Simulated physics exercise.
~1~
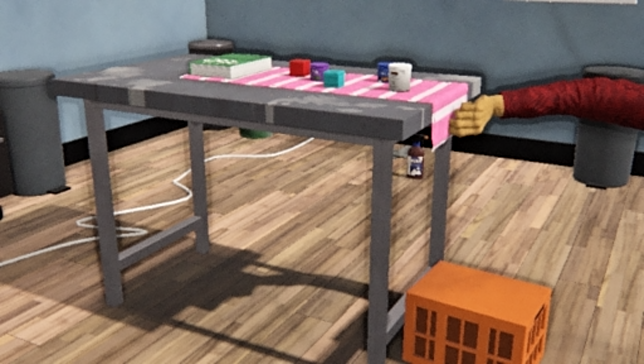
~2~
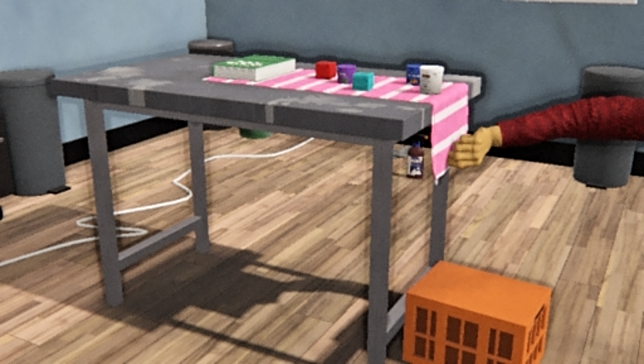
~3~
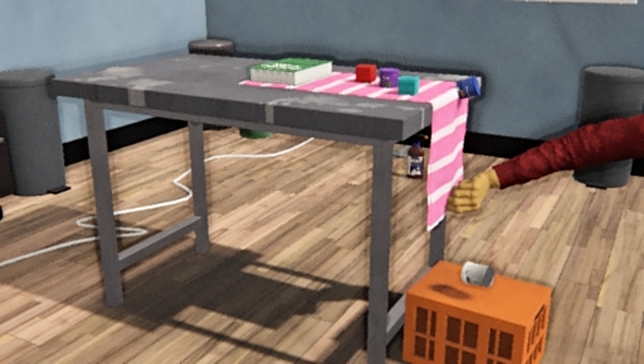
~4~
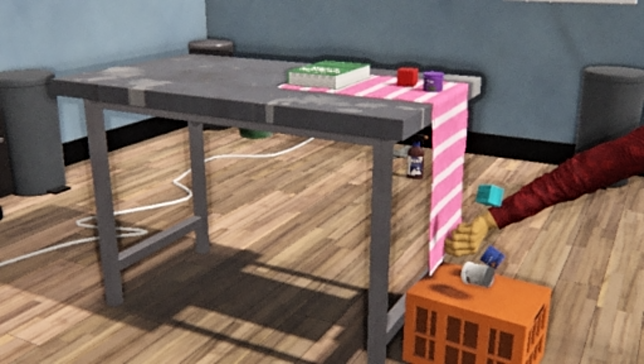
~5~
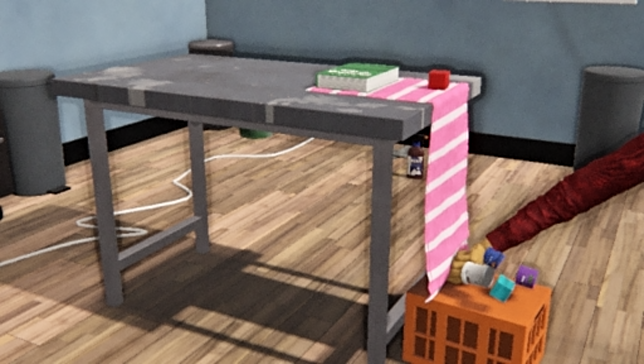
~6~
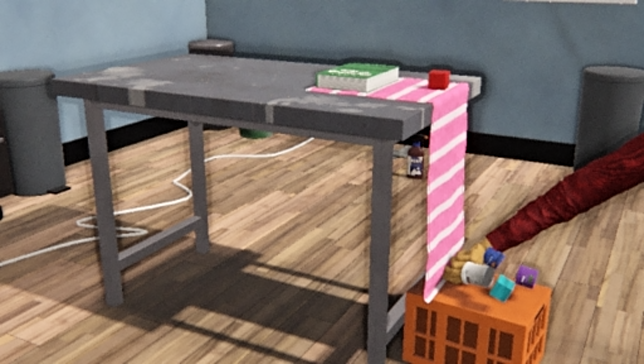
The video shows a gloved hand pulling a pink striped cloth off a grey table, carrying a white can, a blue pot, a turquoise cube and a purple pot over the edge onto an orange crate, while the red cube and green-topped book stay on the table.
